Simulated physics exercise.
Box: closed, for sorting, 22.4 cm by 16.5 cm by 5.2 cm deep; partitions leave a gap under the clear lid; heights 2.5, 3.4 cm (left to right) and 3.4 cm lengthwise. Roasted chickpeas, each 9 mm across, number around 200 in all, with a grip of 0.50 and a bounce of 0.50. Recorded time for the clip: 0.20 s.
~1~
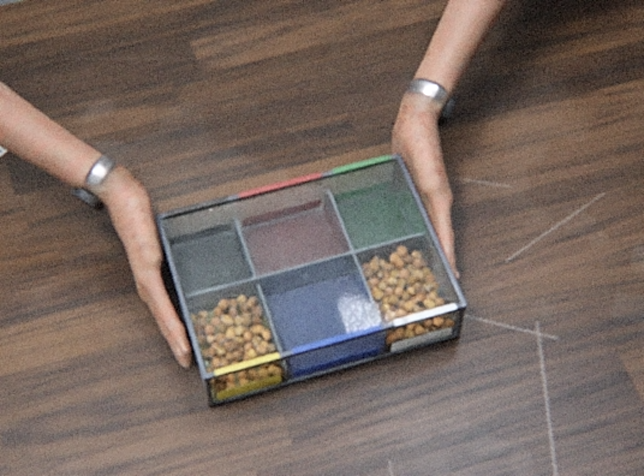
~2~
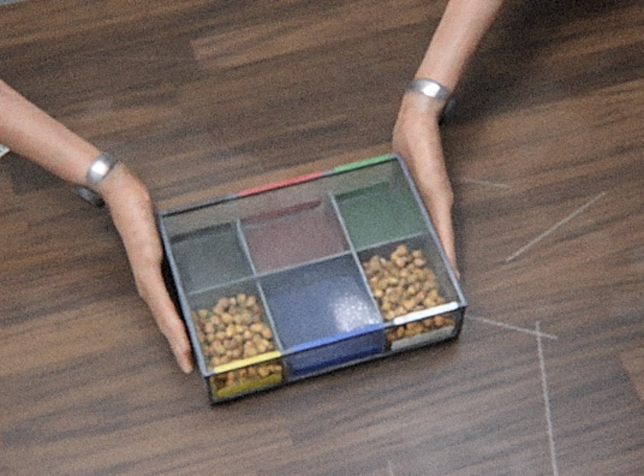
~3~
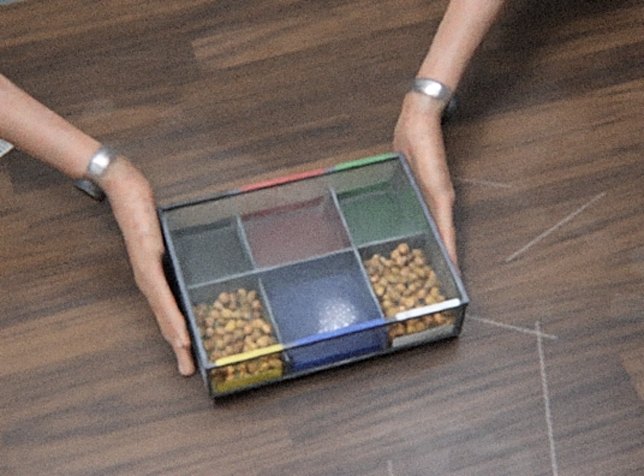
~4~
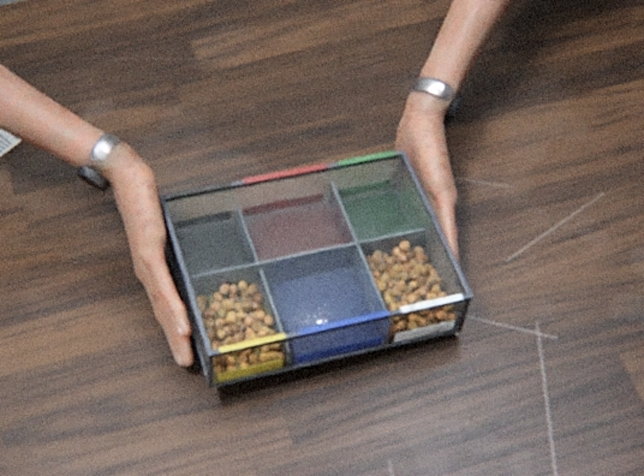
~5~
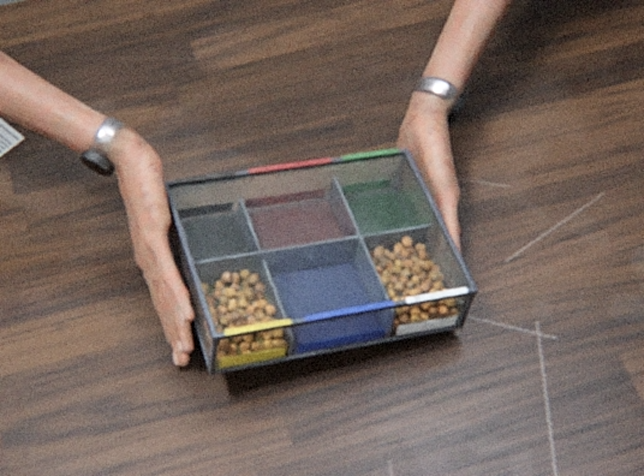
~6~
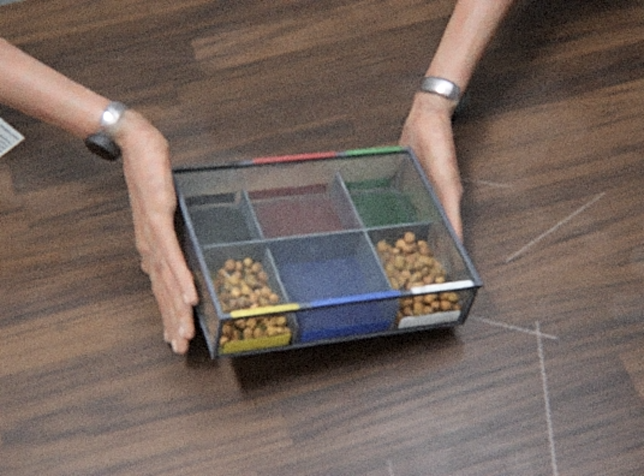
On a wood-grain floor, two hands with metal bands at the wrists hold a clear-lidded, divided box, with roasted chickpeas in the yellow-marked and white-marked front compartments. The hands gradually tilt the box, raising its front edge, while the chickpeas stay in those two compartments.
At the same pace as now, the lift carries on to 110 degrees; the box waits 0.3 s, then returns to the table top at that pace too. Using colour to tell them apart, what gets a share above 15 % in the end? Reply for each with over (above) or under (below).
Red compartment - under, blue compartment - under, green compartment - over, yellow compartment - under, white compartment - over, black compartment - under.
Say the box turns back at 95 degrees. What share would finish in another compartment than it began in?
It would come to about 40 per cent.
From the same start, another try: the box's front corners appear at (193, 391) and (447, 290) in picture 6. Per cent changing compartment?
About 15 per cent.
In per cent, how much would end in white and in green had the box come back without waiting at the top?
That would leave white with 60 percent and green with 40 percent.
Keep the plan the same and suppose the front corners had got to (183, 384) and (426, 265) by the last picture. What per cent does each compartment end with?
In per cent, the final split is red 0, blue 10, green 0, yellow 50, white 35, black 5.
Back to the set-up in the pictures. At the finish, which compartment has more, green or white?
The white compartment.
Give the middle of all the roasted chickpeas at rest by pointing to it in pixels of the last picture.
Centre at rest, approx.: (406, 259) px.
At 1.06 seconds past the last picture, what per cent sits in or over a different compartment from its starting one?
Roughly 45 percent.
Then, 1.06 s after the last picture, tilt 110 degrees; red 5 %, blue 5 %, green 30 %, white 60 %.
Then, 1.77 s after the last picture, tilt 58 degrees; green 40 %, white 55 %.
Then, 2.51 s after the last picture, tilt 0 degrees; green 45 %, white 55 %.
In the end, red 0 %, blue 0 %, green 45 %, yellow 0 %, white 55 %, black 0 %.
